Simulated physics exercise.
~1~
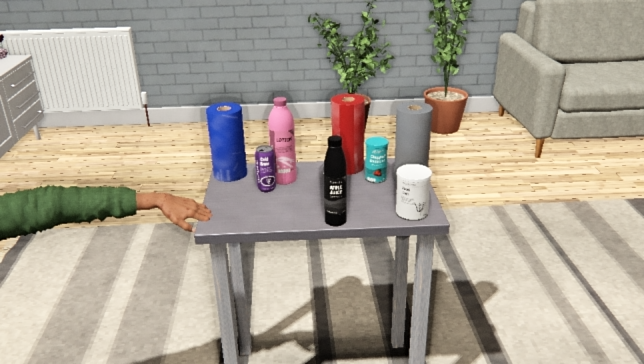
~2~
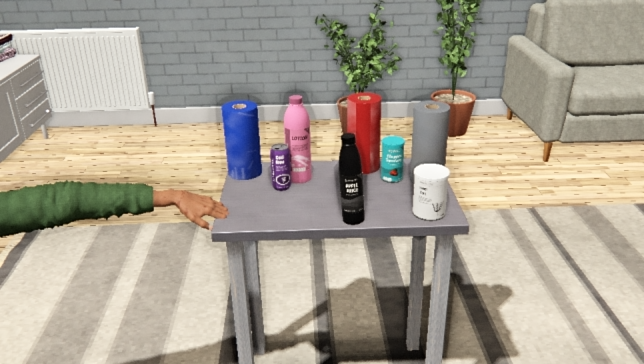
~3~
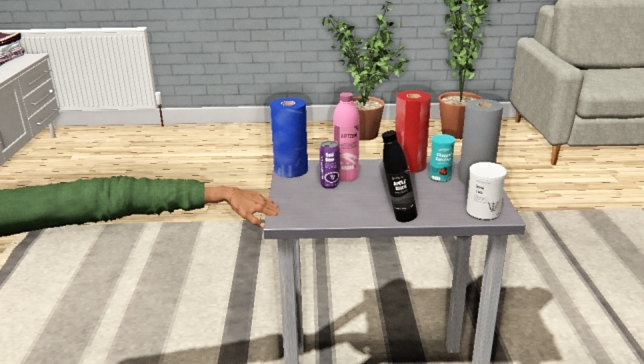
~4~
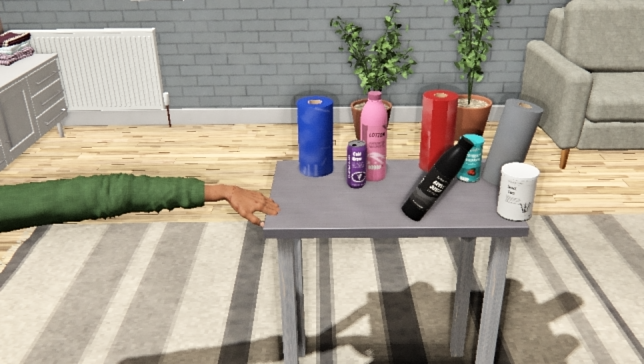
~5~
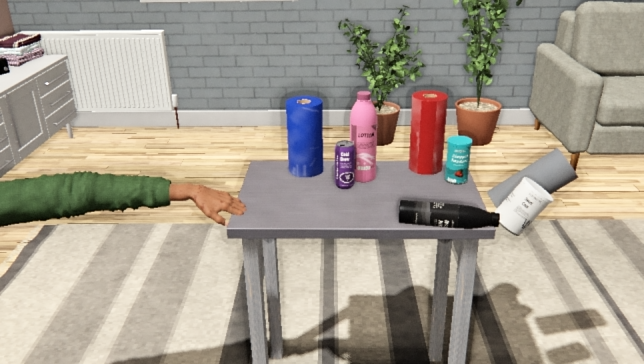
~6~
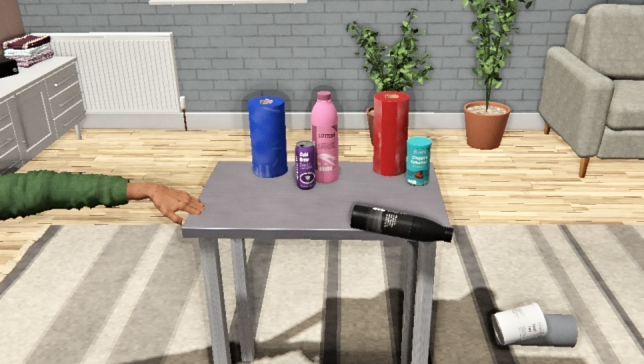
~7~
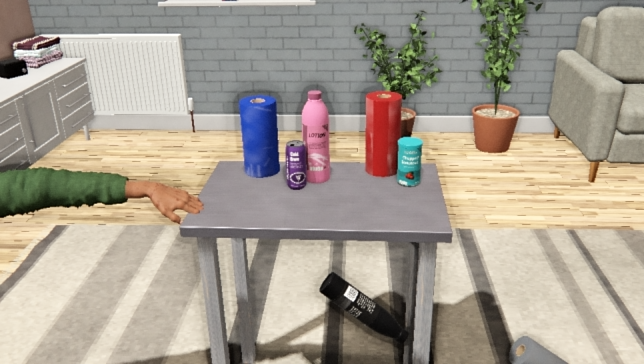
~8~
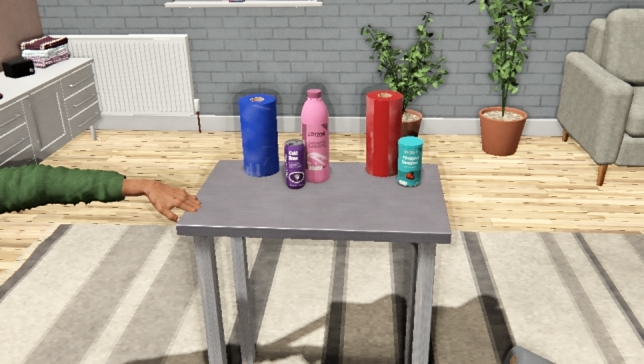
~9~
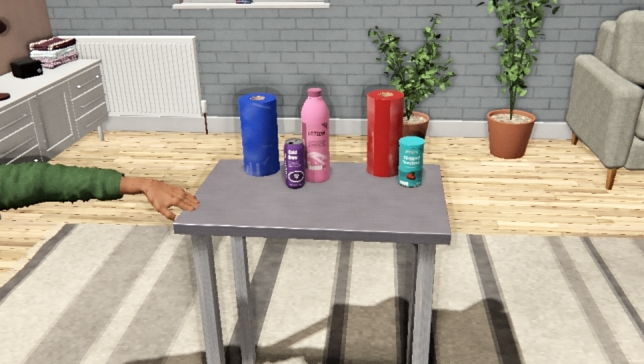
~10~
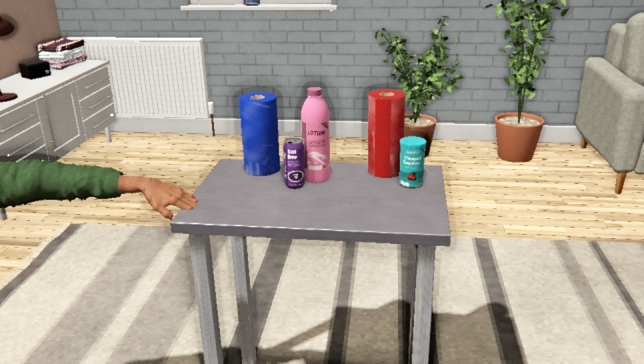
An arm in a green sleeve shoved a small grey table to the right and then pulled it back left, so the black bottle, grey roll and white tin toppled off the right side, while the other five containers and rolls stayed standing.
